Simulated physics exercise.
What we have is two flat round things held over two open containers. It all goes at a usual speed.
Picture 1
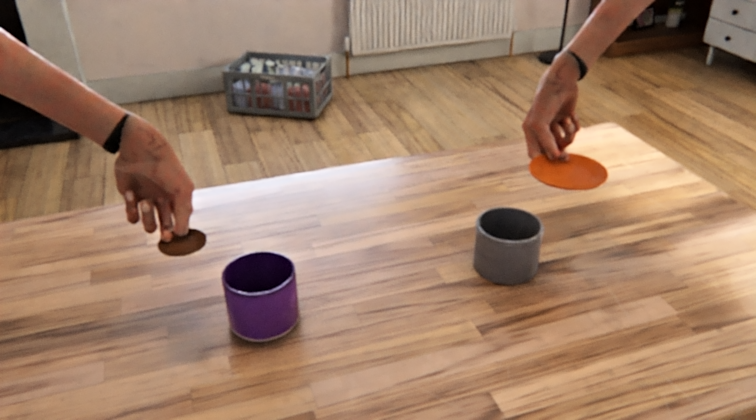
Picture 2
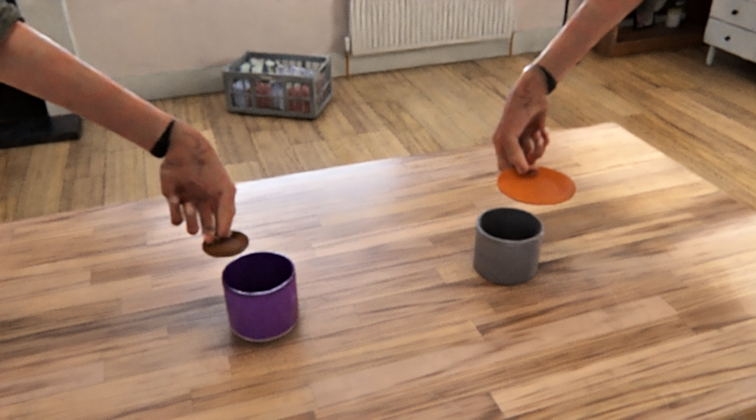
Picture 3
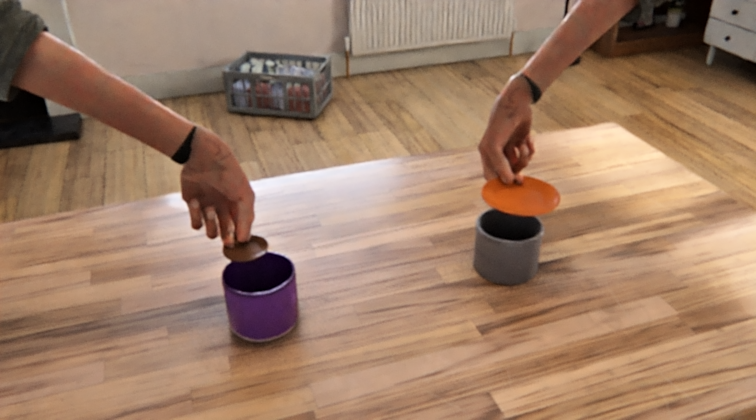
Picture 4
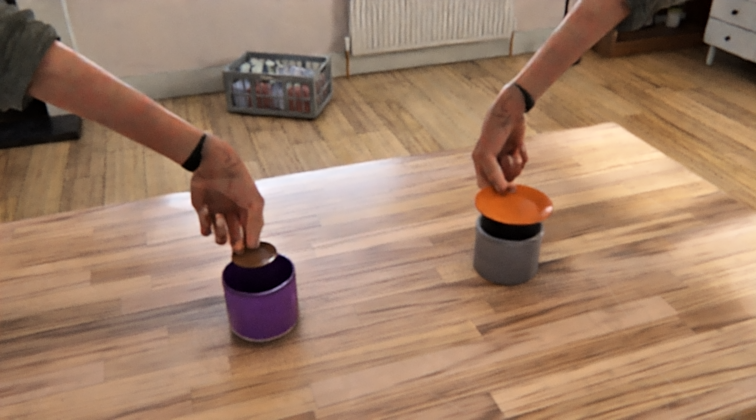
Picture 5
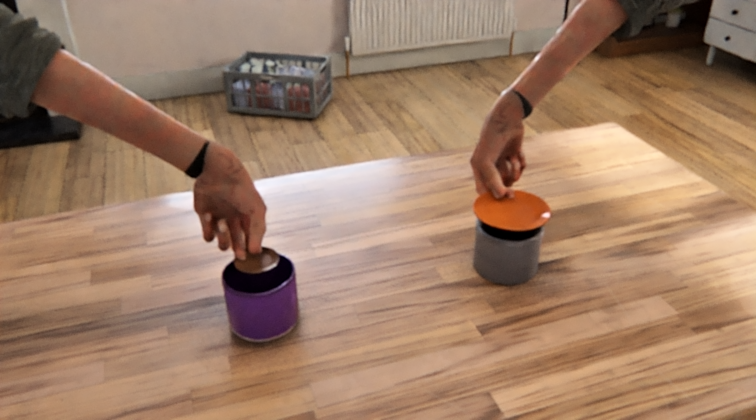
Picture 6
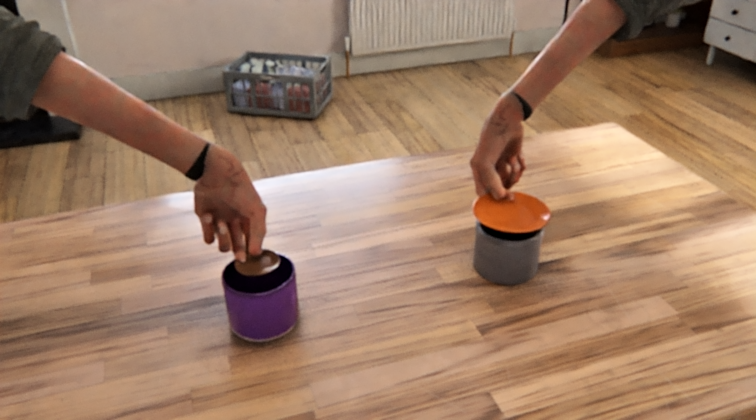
The footage shows two hands holding a small brown disc and a larger orange disc, moving them over a purple container on the left and a gray one on the right, then lowering them to the open tops, still held.
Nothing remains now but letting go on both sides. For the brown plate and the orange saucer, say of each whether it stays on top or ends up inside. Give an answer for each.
Here the brown plate ends up inside, the orange saucer stays on top.
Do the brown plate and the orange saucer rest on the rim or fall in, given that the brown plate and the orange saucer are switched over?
For the brown plate, it drops in; for the orange saucer, it perches on top.
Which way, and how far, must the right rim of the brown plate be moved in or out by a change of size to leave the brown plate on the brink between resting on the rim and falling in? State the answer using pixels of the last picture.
Right, 12 pixels.
Then, 0.12 s past the last view, brown plate travelled a little near (260, 281); orange saucer moving near (510, 220).
Finally, the brown plate drops inside, near (264, 314); the orange saucer covers the opening, near (510, 220).
